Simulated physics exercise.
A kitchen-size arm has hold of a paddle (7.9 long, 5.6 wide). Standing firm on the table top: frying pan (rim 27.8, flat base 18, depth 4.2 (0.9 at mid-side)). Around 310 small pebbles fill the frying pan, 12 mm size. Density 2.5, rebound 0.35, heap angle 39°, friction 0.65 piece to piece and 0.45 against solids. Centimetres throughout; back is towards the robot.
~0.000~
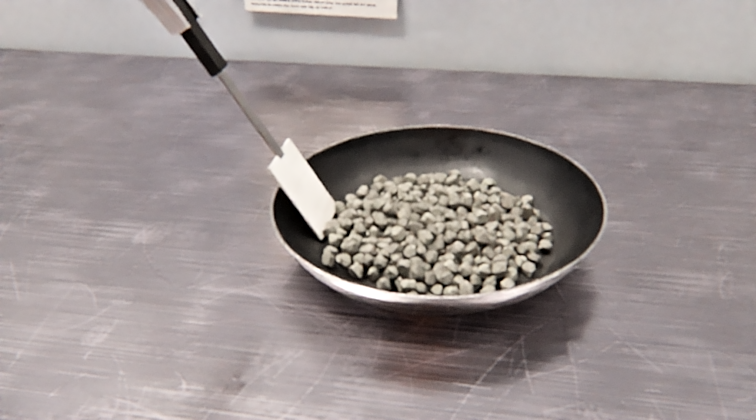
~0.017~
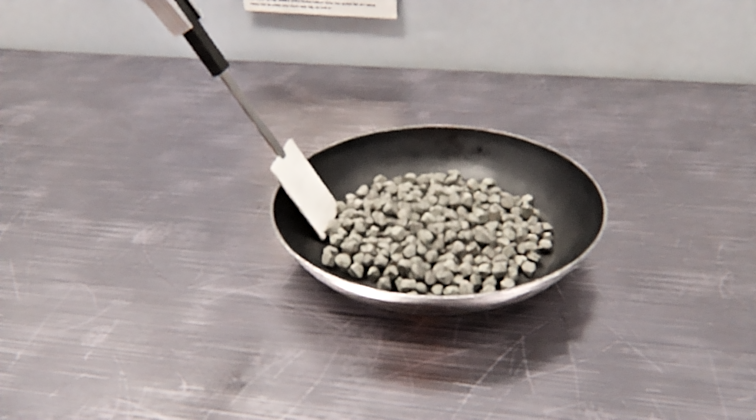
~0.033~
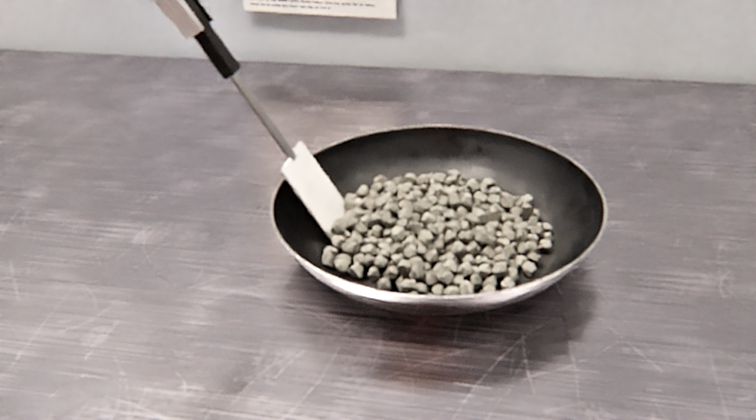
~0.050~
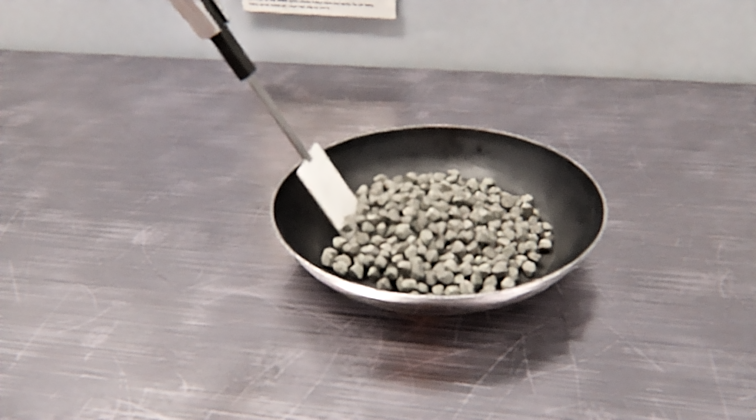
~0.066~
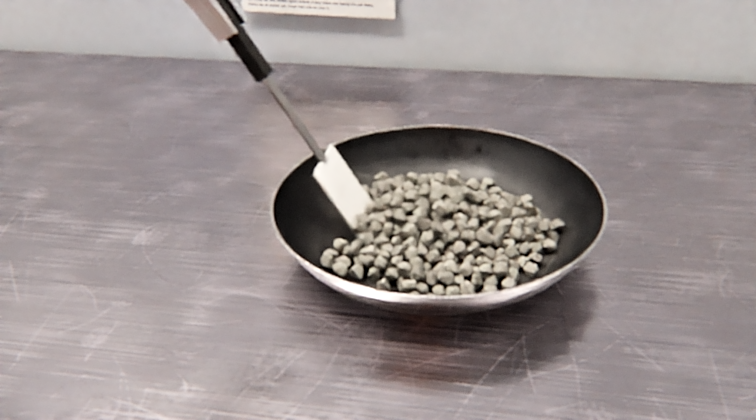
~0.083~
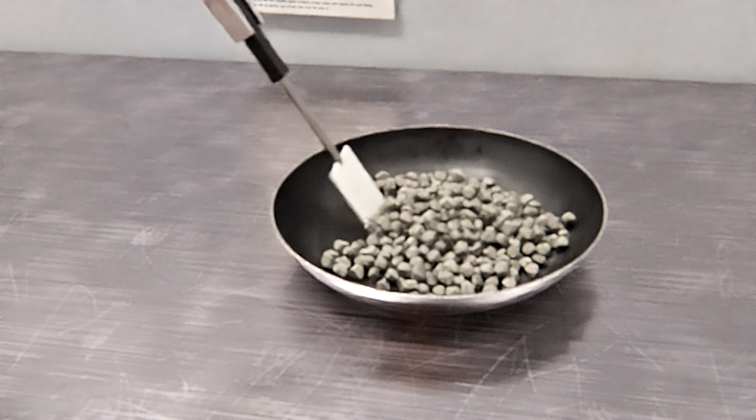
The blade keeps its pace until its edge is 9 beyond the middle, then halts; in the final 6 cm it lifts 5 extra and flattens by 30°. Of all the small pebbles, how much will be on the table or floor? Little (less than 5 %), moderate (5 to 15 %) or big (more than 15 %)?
A moderate share, 5 to 15 %, ends on the table or floor.
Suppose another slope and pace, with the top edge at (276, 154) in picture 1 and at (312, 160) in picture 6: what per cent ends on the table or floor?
About 5 per cent.
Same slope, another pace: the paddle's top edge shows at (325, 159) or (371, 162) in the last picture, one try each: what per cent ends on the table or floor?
About 5 and 10 per cent.
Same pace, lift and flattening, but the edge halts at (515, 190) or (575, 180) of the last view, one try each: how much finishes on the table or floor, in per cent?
Some 5 and 15 per cent.
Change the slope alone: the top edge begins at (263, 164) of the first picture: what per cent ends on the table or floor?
Some 10 per cent.
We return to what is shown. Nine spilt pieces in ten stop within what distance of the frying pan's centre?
Some 30 cm.
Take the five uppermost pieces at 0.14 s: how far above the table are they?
About 4 cm.
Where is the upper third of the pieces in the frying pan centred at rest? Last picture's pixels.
At about (544, 225).
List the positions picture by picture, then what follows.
The paddle top edge at (279, 153), sloping 59°; upper third of the load around (431, 224), from x 330 to 545, top at y 175; 313 in the frying pan, in the first picture.
The paddle top edge at (281, 153), sloping 59°; upper third of the load around (431, 224), from x 330 to 545, top at y 175, in the second picture.
The paddle top edge at (291, 156), sloping 59°; upper third of the load around (431, 223), from x 330 to 545, top at y 175, in the third picture.
The paddle top edge at (307, 158), sloping 59°; upper third of the load around (423, 217), from x 330 to 545, top at y 175, in the fourth picture.
The paddle top edge at (323, 159), sloping 59°; upper third of the load around (437, 217), from x 330 to 555, top at y 175, in the fifth picture.
The paddle top edge at (339, 160), sloping 59°; upper third of the load around (445, 217), from x 330 to 570, top at y 175; 313 in the frying pan, in the sixth picture.
After 0.14 s, sloping 59°, highest piece 5 above the table; 313 in the frying pan.
After 0.19 s, sloping 49°, highest piece 5 above the table; 313 in the frying pan.
After 0.42 s, sloping 29°, highest piece 5 above the table; 291 in the frying pan, 22 on the table or floor.
After 1.47 s, sloping 29°, highest piece 5 above the table; 291 in the frying pan, 22 on the table or floor.
In the end, 291 in the frying pan, 22 on the table or floor. That is 7 % on the table or floor.
